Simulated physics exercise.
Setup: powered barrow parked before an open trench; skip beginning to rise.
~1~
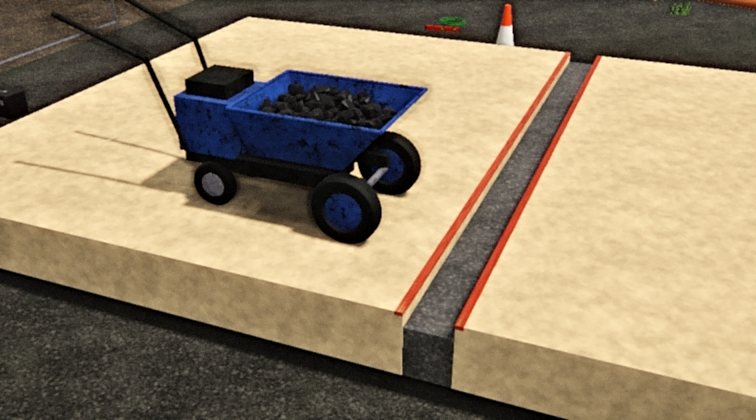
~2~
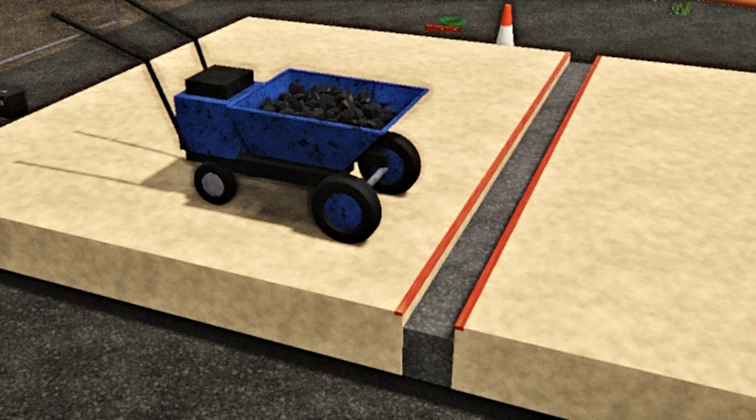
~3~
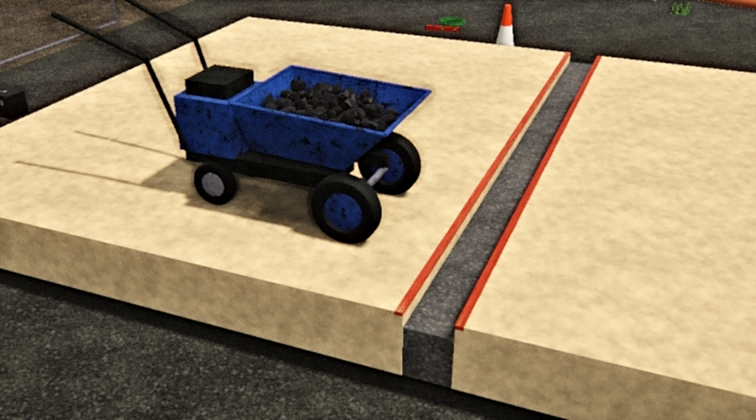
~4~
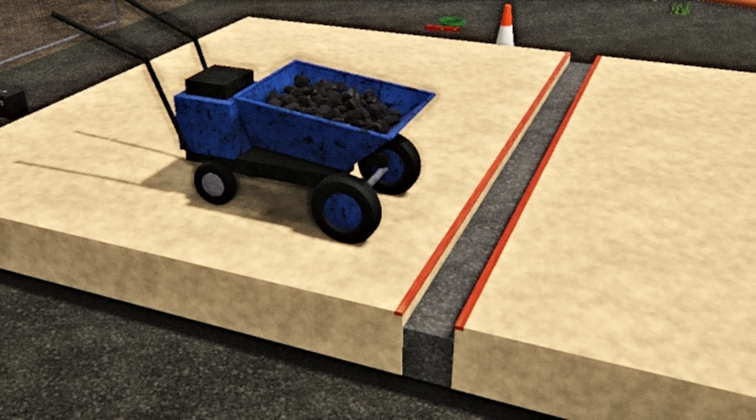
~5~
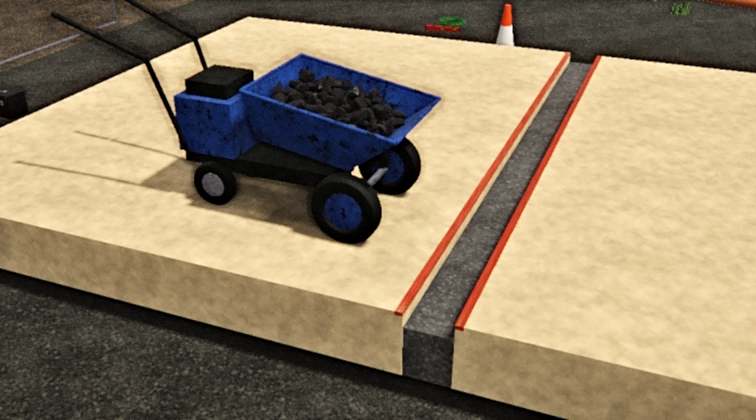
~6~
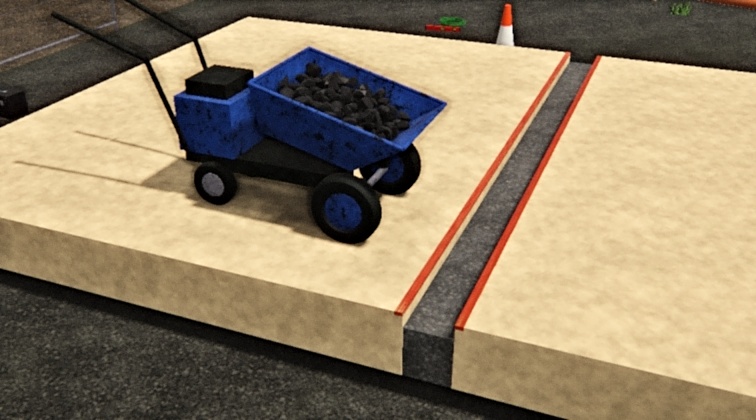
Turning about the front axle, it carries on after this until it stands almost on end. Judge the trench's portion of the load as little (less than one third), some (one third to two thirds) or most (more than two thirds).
Some.
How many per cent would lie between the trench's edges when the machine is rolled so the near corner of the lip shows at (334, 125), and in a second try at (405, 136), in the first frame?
50 % and 30 %.
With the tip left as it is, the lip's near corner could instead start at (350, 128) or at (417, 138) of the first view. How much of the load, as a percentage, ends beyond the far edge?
Result: Try 1 = 10 %, try 2 = 60 %.
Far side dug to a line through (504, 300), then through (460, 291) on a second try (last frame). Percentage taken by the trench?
Roughly 80 per cent, then roughly 40 per cent.
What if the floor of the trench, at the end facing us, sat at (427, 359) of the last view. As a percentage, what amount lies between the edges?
The share comes to around 90 percent.
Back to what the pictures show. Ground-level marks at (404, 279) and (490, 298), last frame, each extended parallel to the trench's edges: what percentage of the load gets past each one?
I reckon some 80 per cent and some 20 per cent.
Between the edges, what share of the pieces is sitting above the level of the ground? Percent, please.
About 50 %.
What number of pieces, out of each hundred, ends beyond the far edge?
25 percent.
Soon after the last picture, skip tipped steeply; all in the skip.
A little later, skip tipped right over; most in the skip; a small part in or heaped over the trench; a stray few falling.
Later still, skip tipped right over; about a quarter in the skip; about half in or heaped over the trench; about a quarter beyond it.
At rest, skip tipped right over; about a quarter in the skip; a stray few short of the trench; about half in or heaped over the trench; about a quarter beyond it.
